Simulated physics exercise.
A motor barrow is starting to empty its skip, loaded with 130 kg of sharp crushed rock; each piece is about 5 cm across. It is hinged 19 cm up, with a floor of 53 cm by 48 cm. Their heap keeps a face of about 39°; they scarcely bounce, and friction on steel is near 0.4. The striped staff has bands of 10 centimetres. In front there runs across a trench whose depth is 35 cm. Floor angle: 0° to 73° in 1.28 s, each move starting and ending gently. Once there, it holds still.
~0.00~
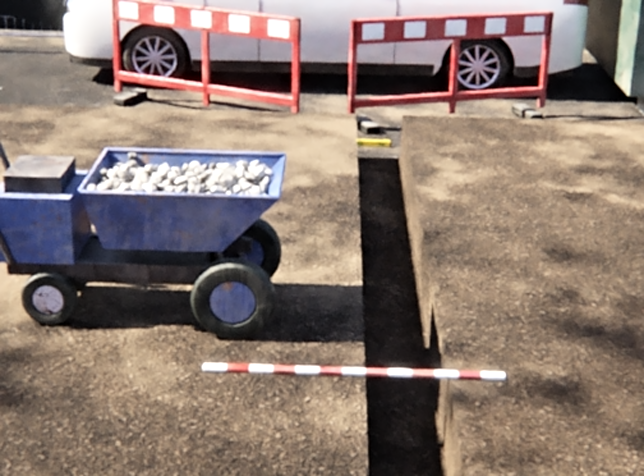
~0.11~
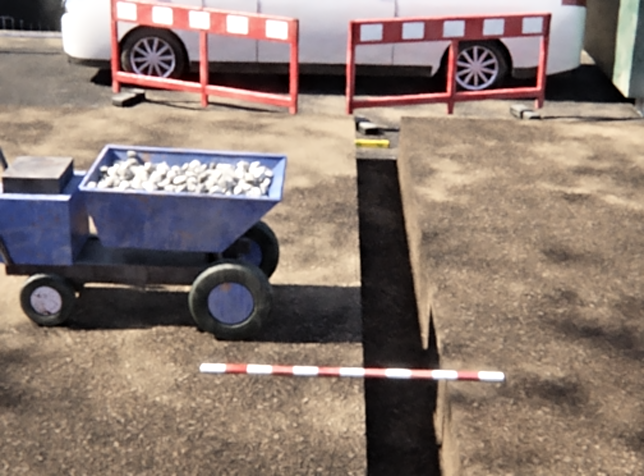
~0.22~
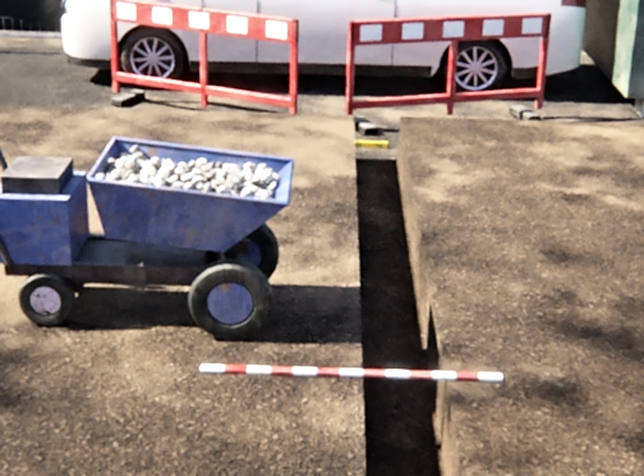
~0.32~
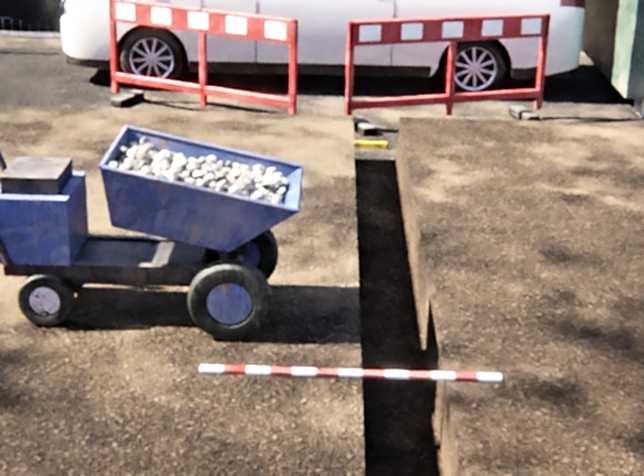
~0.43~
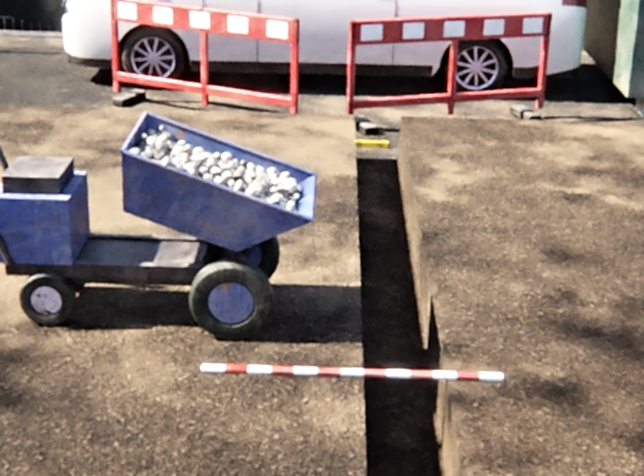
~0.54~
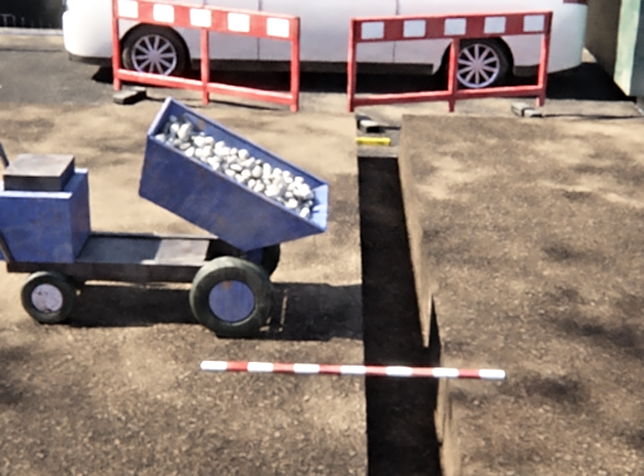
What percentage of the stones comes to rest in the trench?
About 100 per cent.
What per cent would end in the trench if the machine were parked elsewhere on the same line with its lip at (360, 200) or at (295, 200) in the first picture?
Roughly 30 in a hundred from the first, 100 in a hundred from the second.
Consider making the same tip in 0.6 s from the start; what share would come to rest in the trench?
95 per cent.
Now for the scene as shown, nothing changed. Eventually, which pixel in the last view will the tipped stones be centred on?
About (396, 358).
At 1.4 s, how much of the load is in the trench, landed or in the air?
About 35 per cent by then.
After 1.0 s the floor is at 62°; 100 % in the skip; the foremost stones are at (357, 259).
After 1.4 s the floor is at 73°; 62 % in the skip, 1 % short of the trench, 37 % in the trench; the foremost stones are at (430, 369).
After 1.7 s the floor is at 73°; 25 % in the skip, 1 % short of the trench, 74 % in the trench; the foremost stones are at (433, 371).
After 3.7 s the floor is at 73°; 0 % in the skip, 100 % in the trench; the foremost stones are at (431, 361).
